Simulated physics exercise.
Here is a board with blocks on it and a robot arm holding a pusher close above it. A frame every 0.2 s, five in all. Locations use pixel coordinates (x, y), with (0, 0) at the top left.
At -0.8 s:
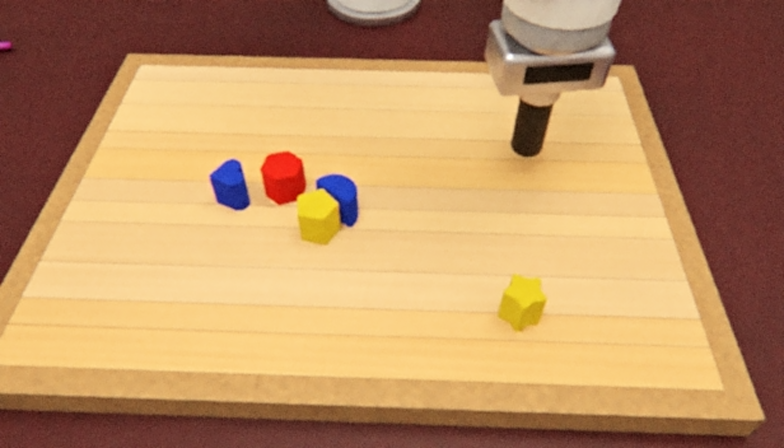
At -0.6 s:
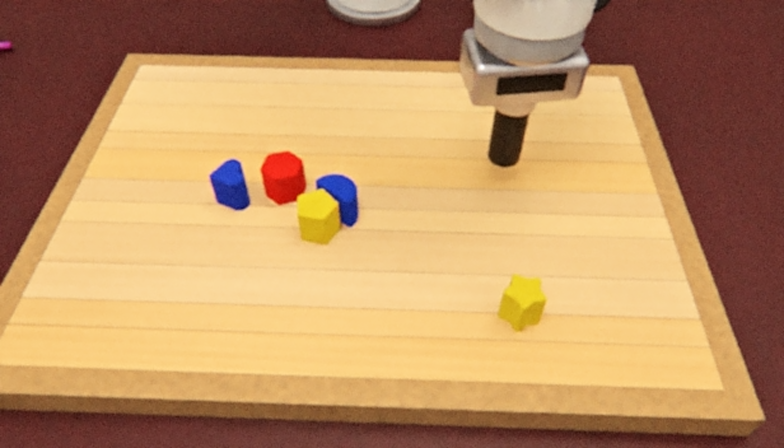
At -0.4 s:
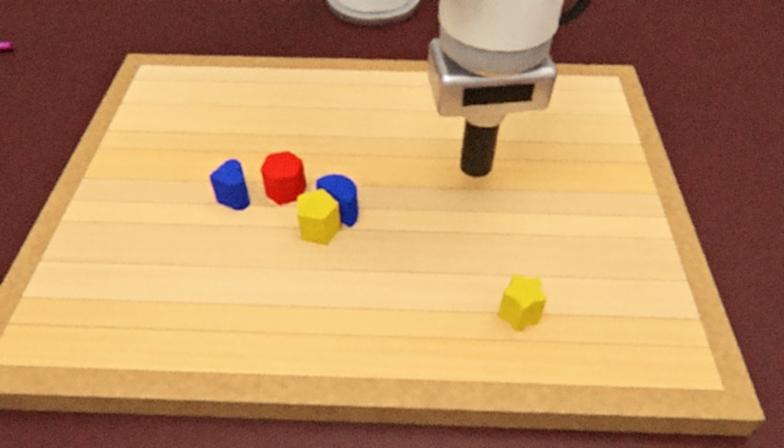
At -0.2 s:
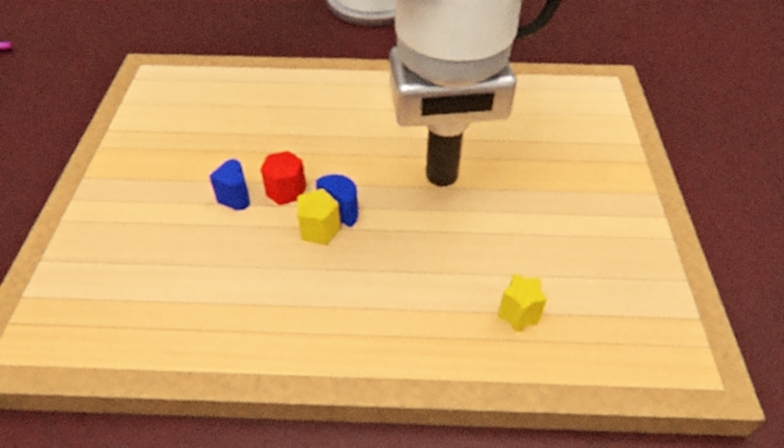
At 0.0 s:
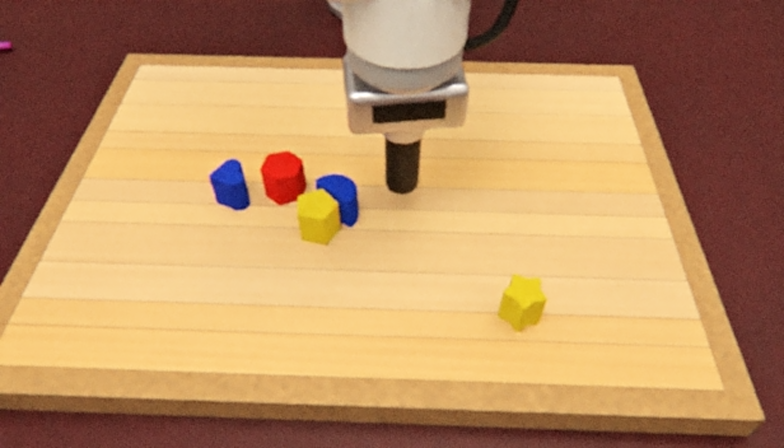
A robot arm with a short black tip moves above a pale wooden board on a dark reddish surface, seen from a raised, unmoving view. A blue block, a red hexagonal block, a yellow five-sided block and a blue half-round block sit left of centre, with a yellow star-shaped block at lower right. From the upper right, the arm glides steadily left and slightly downward towards the cluster, while every block stays still.
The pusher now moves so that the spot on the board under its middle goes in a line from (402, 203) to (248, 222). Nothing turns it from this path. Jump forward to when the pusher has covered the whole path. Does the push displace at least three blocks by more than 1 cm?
In short: No.
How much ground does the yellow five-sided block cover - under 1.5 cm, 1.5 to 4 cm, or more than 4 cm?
It goes beyond 4 cm.
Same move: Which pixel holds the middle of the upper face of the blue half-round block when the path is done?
Roughly at (211, 217).
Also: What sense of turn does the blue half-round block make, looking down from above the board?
From overhead, the rotation is counterclockwise.
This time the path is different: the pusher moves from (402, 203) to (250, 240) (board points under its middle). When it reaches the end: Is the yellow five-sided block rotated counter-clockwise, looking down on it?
Yes, I think so.
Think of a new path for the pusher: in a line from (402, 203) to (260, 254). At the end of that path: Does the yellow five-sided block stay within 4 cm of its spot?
My answer is no.
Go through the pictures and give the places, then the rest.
Pusher tip (526, 148); block tops, blue heart (229, 172); yellow five-sided block (316, 204); blue half-round block (339, 185), in the first frame.
Pusher (503, 158); blocks unchanged, in the second frame.
Pusher (476, 168); blocks unchanged, in the third frame.
Pusher (442, 177); blocks unchanged, in the fourth frame.
Pusher (402, 184); blue heart (229, 172); yellow five-sided block (316, 204); blue half-round block (339, 185), in the fifth frame.
What follows on the original path. One third of the way, pusher (350, 191); yellow five-sided block (299, 209); blue half-round block (315, 188).
Two thirds of the way, pusher (296, 197); yellow five-sided block (259, 225), turned 40° anticlockwise; blue half-round block (260, 201), turned 30° anticlockwise.
At the end, pusher (243, 203); blue heart in place; yellow five-sided block (246, 232), turned 65° anticlockwise; blue half-round block (211, 217), turned 65° anticlockwise.
